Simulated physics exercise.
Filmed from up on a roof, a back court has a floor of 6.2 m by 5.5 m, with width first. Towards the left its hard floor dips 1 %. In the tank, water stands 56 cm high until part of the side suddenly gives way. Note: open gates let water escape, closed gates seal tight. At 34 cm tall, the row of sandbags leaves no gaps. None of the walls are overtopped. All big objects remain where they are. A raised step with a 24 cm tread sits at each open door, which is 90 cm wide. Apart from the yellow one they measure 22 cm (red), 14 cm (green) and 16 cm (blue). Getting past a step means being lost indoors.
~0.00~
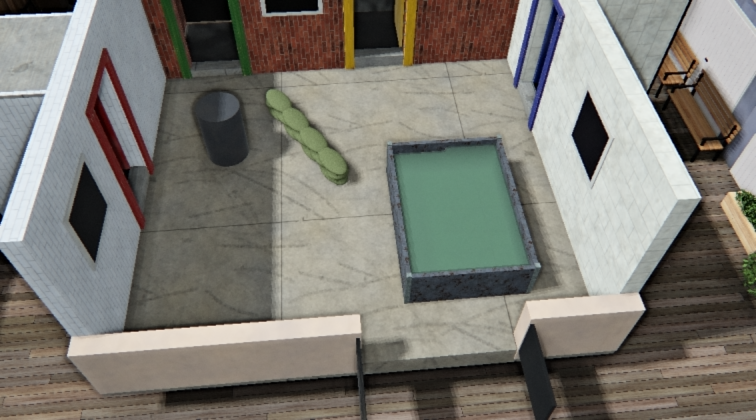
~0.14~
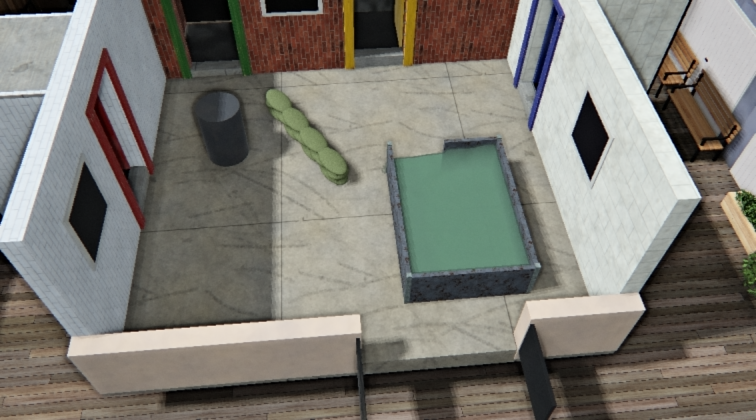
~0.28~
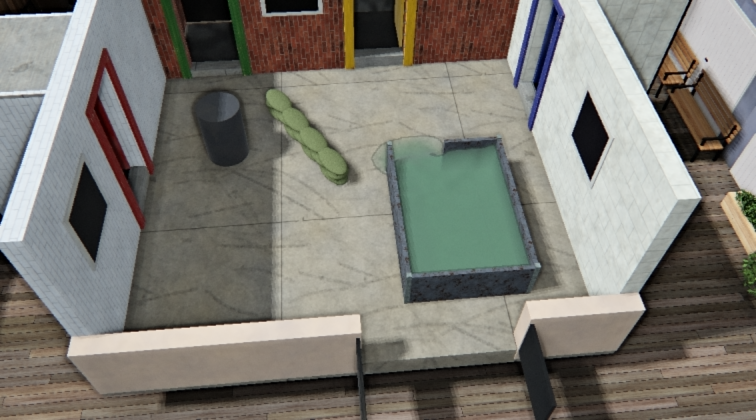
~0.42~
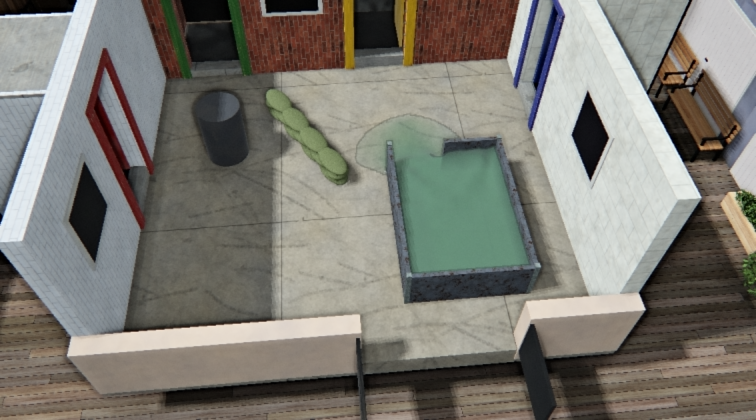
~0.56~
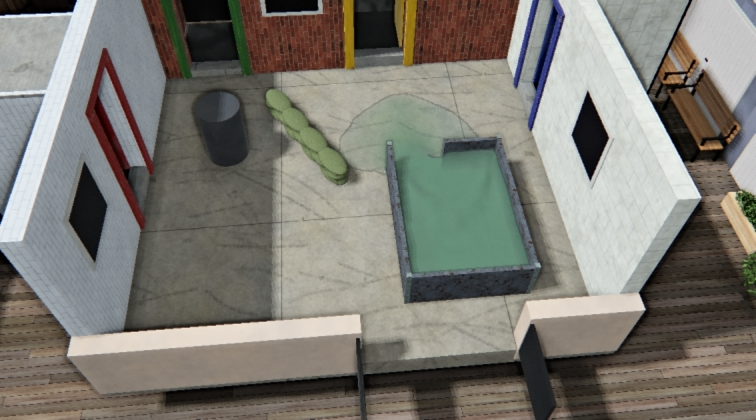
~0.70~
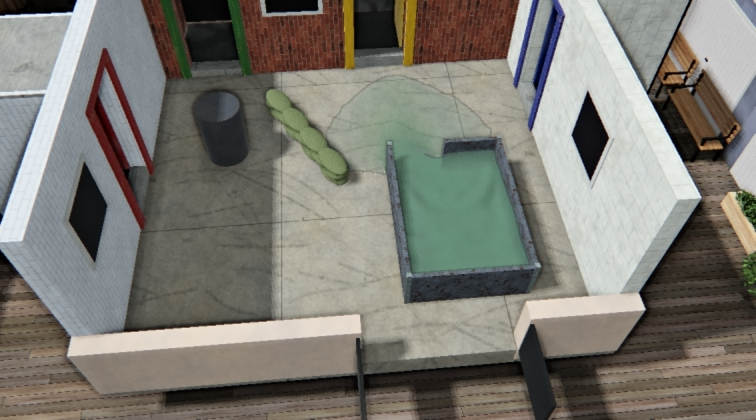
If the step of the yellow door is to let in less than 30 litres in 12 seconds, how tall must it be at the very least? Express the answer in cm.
At the very least, close to 17 cm.
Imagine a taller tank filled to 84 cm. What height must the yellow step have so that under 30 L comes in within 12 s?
About 28 centimetres.
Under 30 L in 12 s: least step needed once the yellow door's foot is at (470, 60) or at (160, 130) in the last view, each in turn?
About 10.5 and 9.0 cm.
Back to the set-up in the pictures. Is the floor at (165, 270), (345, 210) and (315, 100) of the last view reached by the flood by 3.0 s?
So the three spots come out spared, spared, swamped, in that order.
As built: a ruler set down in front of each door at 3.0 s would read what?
Red door 0 cm, green door 8 cm, blue door 8 cm, yellow door 19 cm.
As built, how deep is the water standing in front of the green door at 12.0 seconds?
6.0 cm.
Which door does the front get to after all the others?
Coming last is the red one.
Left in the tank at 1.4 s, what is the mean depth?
Roughly 42 cm.
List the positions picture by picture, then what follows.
The first frame shows still water, 56 cm deep, in the tank at (457, 204); the yellow door at (380, 19) is dry.
In the second frame, water pours out on the far side and has run 0.3 m, to a hidden place; about 8 cm deep outside, 56 cm at the back.
In the third frame, the gap is on the far side, the front 0.7 m out at (396, 142); the back of the tank holds 56 cm.
In the fourth frame, the front is at (403, 119), 1.2 m from the gap on the far side; 1.5 m2 of floor is wet, 56 cm left at the back.
In the fifth frame, the front is at (396, 97), 1.8 m from the gap on the far side; 2.5 m2 of floor is wet, 56 cm left at the back.
In the sixth frame, the front is at (386, 80), 2.2 m from the gap on the far side; 3.7 m2 of floor is wet, 55 cm left at the back; 0.4 m in a straight line remain to the yellow door at (380, 19).
After 1.4 s water covers 25 % of the floor, deepest (28 cm) near (415, 163); 22 cm at the yellow door, 0 litres in over its 22 cm step.
After 3.0 s water covers 35 % of the floor, deepest (22 cm) near (167, 82); 19 cm at the yellow door, 3 litres in over its 22 cm step.
After 12.0 s water covers 95 % of the floor, deepest (10 cm) near (166, 88); 8 cm at the yellow door, 4 litres in over its 22 cm step.
At the yellow door as built, the water arrived by 0.9 s and peaked near 25 cm at 1.8 s.
With a step of 15 cm, 53 litres would have come in within the 12 s; with 20 cm, 11 litres. So under 30 litres takes about 17 cm.
